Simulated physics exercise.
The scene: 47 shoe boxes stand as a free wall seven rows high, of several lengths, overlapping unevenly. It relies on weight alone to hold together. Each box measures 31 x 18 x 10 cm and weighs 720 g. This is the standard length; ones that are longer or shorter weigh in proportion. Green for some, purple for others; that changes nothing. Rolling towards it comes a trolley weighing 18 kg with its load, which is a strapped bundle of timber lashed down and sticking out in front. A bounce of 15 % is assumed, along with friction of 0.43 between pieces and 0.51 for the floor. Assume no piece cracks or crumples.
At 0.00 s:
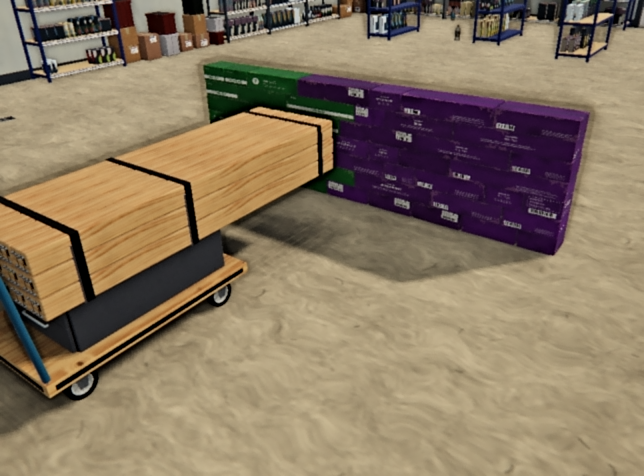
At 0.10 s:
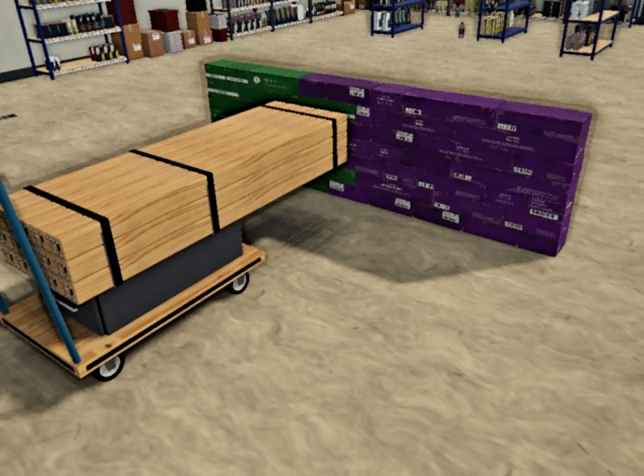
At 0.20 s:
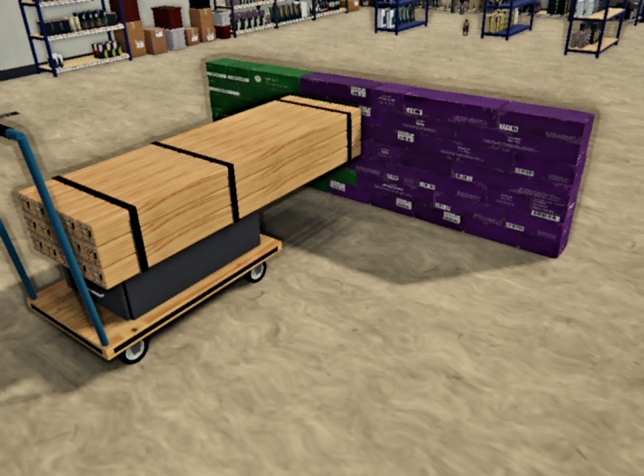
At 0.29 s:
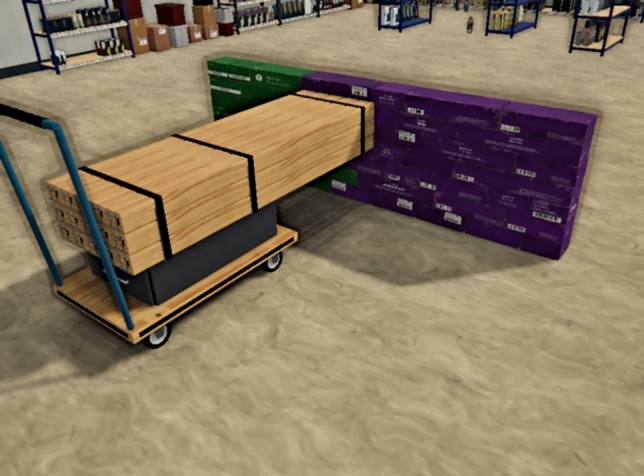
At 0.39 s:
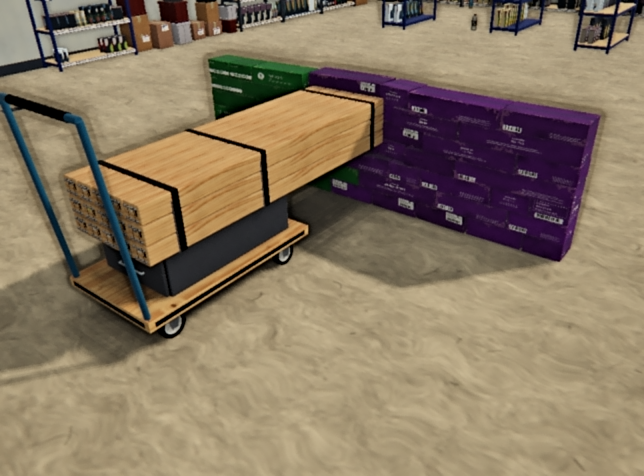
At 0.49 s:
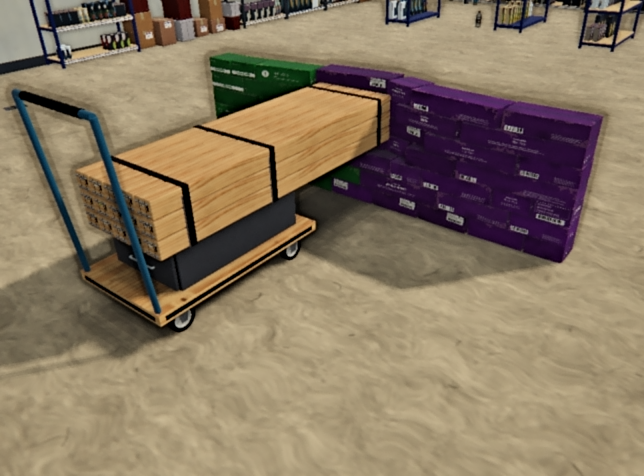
In a warehouse with shelves along the back, a blue-handled flat cart carrying strapped wooden planks rolled rightward toward a low wall of green and purple boxes, then pushed some purple ones slightly out of line.
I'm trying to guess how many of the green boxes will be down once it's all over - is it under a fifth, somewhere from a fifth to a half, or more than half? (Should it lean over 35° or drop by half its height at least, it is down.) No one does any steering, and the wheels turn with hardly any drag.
The count left down will be one-fifth to one-half.
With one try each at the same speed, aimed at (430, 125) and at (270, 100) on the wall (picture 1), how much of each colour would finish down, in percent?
Down by colour - green: 10%, then 40%; purple: 30%, then 0%.
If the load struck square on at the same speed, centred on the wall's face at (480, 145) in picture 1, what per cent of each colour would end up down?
Down at the end: Green 10 percent, purple 60 percent.
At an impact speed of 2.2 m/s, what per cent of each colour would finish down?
You'd end up with green at 40 per cent down and purple at 30 per cent.
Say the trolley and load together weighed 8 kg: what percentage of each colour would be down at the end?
Result: Green 0 and purple 0 in a hundred.
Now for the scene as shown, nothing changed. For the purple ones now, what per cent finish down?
Share down, purple: 30 percent.
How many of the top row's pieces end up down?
The count is 5.
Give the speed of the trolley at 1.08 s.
Roughly 0.3 m/s.
Around 0.78 s, load 23 cm past the wall's line, still rolling; 2 of the 20 green boxes down (7 of 47 in all colours); top green box unmoved; top purple box tipped 35°, 7 cm lower.
Around 1.08 s, load 31 cm past the wall's line, still rolling; 7 of the 20 green boxes down (16 of 47 in all colours); top green box unmoved; top purple box on its side.
Finally (2.6 s), load 48 cm past the wall's line, stopped; 7 of the 20 green boxes down (16 of 47 in all colours); top green box unmoved; top purple box upside down. That is 35 per cent. Seen by the last camera, middles, top green box near (229, 64), top purple box near (515, 158).
